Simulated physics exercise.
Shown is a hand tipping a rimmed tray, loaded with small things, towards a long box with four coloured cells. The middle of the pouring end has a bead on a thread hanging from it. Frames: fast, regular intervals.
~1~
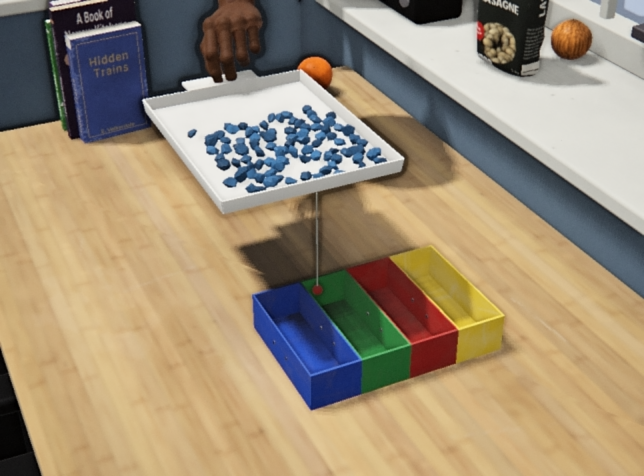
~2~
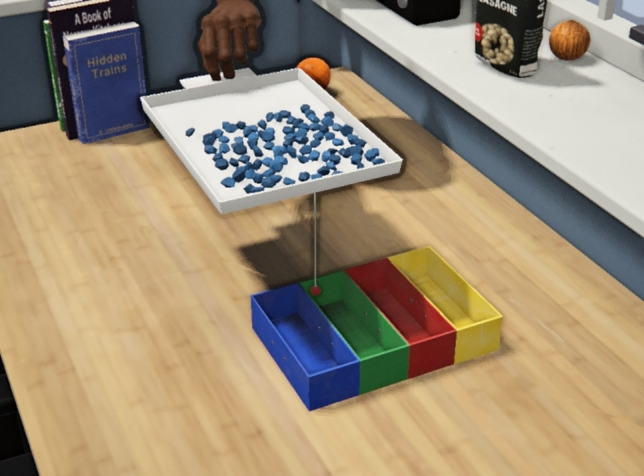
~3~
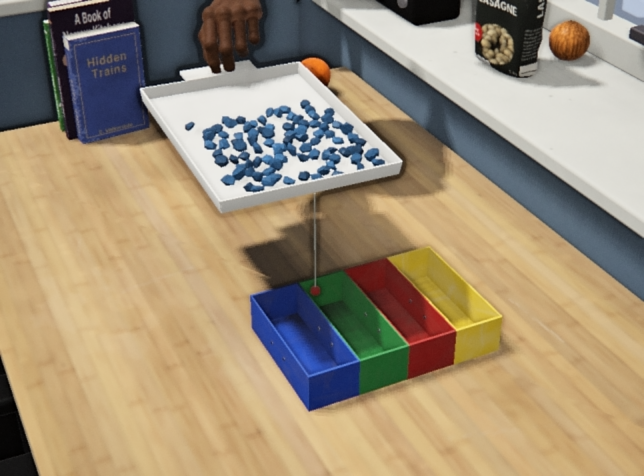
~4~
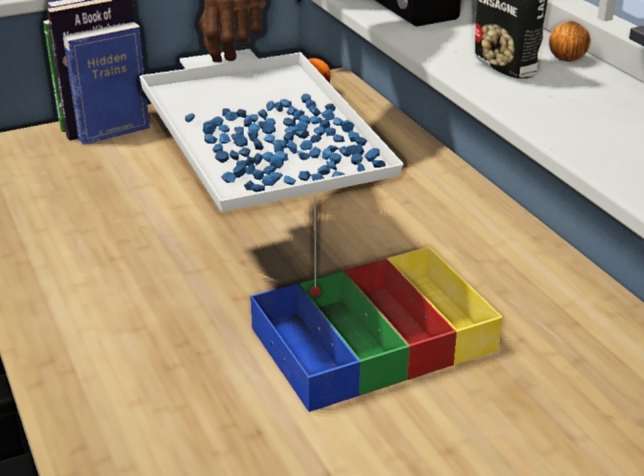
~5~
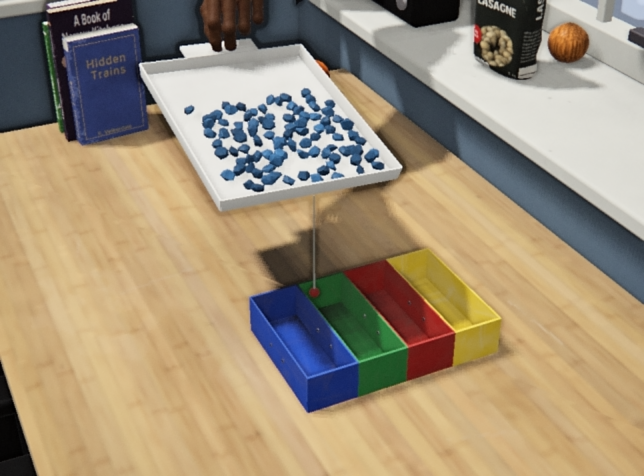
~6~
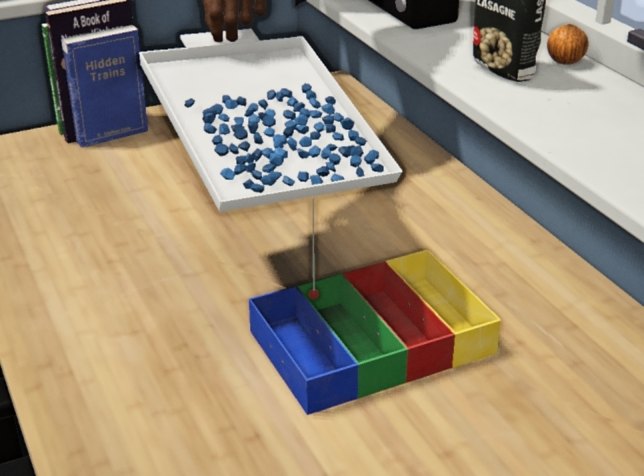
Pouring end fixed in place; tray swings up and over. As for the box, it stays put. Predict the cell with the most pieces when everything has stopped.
I would say the red cell.
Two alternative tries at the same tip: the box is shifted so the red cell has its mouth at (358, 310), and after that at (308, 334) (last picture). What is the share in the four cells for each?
In order: 100 percent, then 40 percent.
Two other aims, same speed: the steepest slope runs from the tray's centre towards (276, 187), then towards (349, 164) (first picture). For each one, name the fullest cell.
The first try: The blue one. The second: The cell in red.
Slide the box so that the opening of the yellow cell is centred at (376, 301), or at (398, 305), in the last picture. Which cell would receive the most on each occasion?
At the first place the cell in yellow, at the second that yellow cell.
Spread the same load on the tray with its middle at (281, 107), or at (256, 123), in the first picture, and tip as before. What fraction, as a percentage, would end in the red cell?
Estimate: 70 % first, 60 % second.
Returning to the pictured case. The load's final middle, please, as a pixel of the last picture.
(387, 343).
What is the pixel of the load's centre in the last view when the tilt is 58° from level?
The load is centred about (331, 149).
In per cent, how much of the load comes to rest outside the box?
Somewhere around 0 in a hundred.
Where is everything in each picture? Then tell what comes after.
The first frame shows corners of the pouring end near (223, 200) and (401, 158), level; middle of the load near (290, 144), aquarium stones; bead on its thread near (317, 290); blue cell near (336, 382); green cell near (386, 366); red cell near (434, 350); yellow cell near (480, 336).
The second frame shows corners of the pouring end near (221, 201) and (399, 159), level; middle of the load near (288, 144).
The third frame shows corners of the pouring end near (221, 200) and (400, 161), tipped barely, lowest at the right corner; middle of the load near (288, 141).
The fourth frame shows corners of the pouring end near (222, 199) and (400, 163), tipped a little, lowest at the right corner; middle of the load near (289, 137).
The fifth frame shows corners of the pouring end near (222, 199) and (399, 167), tipped a little, lowest at the right corner; middle of the load near (289, 134).
The sixth frame shows corners of the pouring end near (222, 200) and (399, 170), tipped a little, lowest at the right corner; middle of the load near (289, 132); blue cell near (332, 386); green cell near (382, 370); red cell near (430, 355); yellow cell near (476, 340).
Shortly afterwards, tray tipped steeply; the whole lot on the tray.
Next, tray tipped right over; near a third on the tray; a little in the green cell; a little in the blue cell; a little in the red cell; only a few in the yellow cell; near a third falling or outside the box.
Some moments later, tray tipped past a quarter turn; near half in the red cell; near a quarter in the green cell; a little in the blue cell; a little in the yellow cell; only a few falling or outside the box.
In the end, tray tipped past a quarter turn; near half in the red cell; near a quarter in the green cell; a little in the blue cell; a little in the yellow cell; only a few outside the box.
